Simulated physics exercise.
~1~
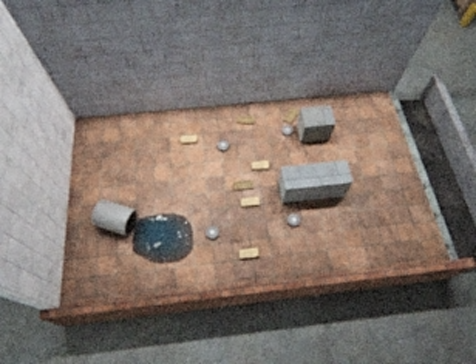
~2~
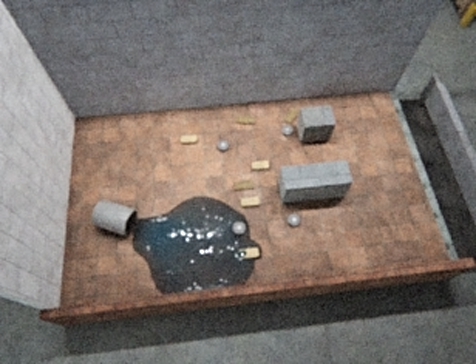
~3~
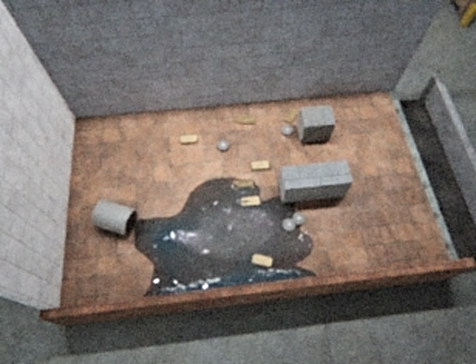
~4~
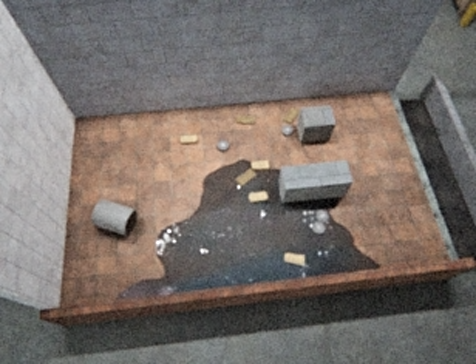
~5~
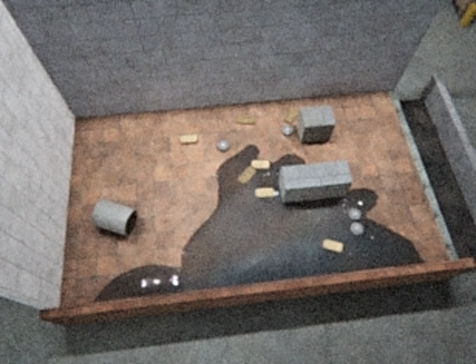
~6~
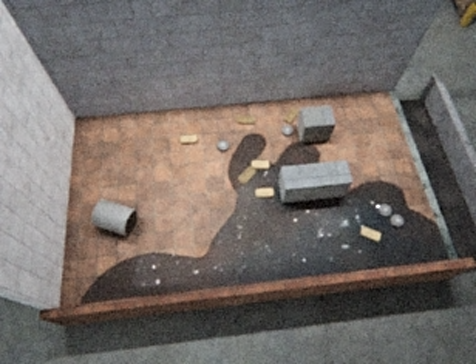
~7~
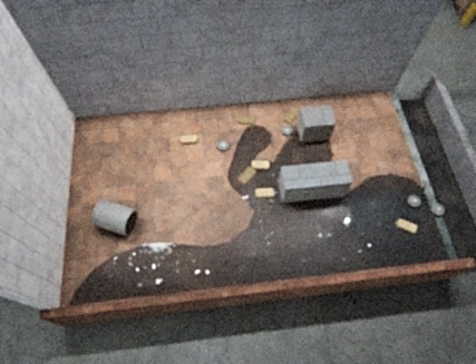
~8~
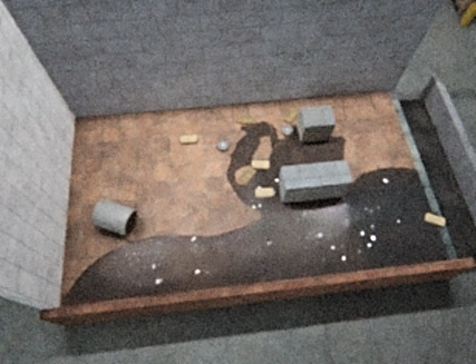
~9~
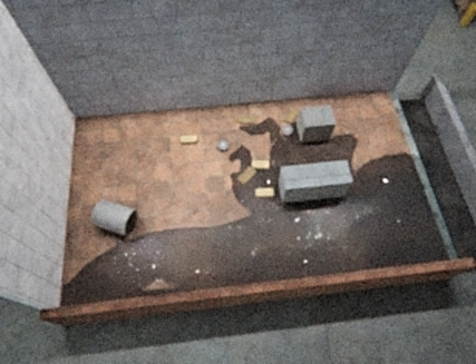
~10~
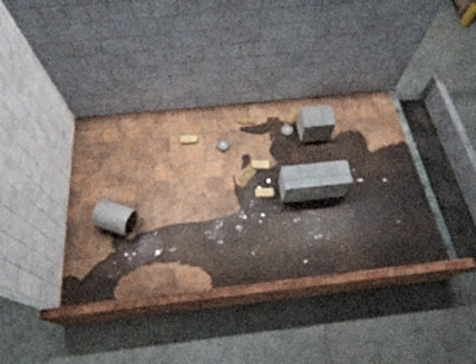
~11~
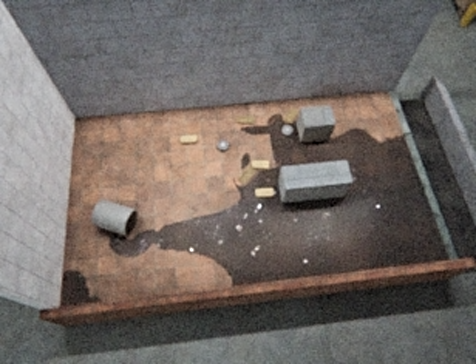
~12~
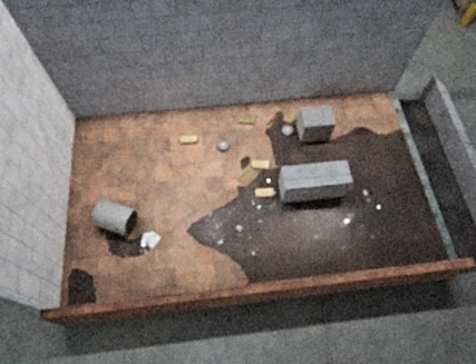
At first, a small dark pool lies at the mouth of a grey drum on its side, with small yellowish boards, grey balls and two grey blocks scattered across a brown tiled floor. The pool spreads quickly to the right and along the front edge, reaching the nearest loose items. Two balls and a board drift rightward past the larger block, while a few boards beside it barely shift. The balls, then the board, disappear at the channel on the right. Finally the liquid draws away from the drum, leaving a dark sheet around the blocks, which stay in place.
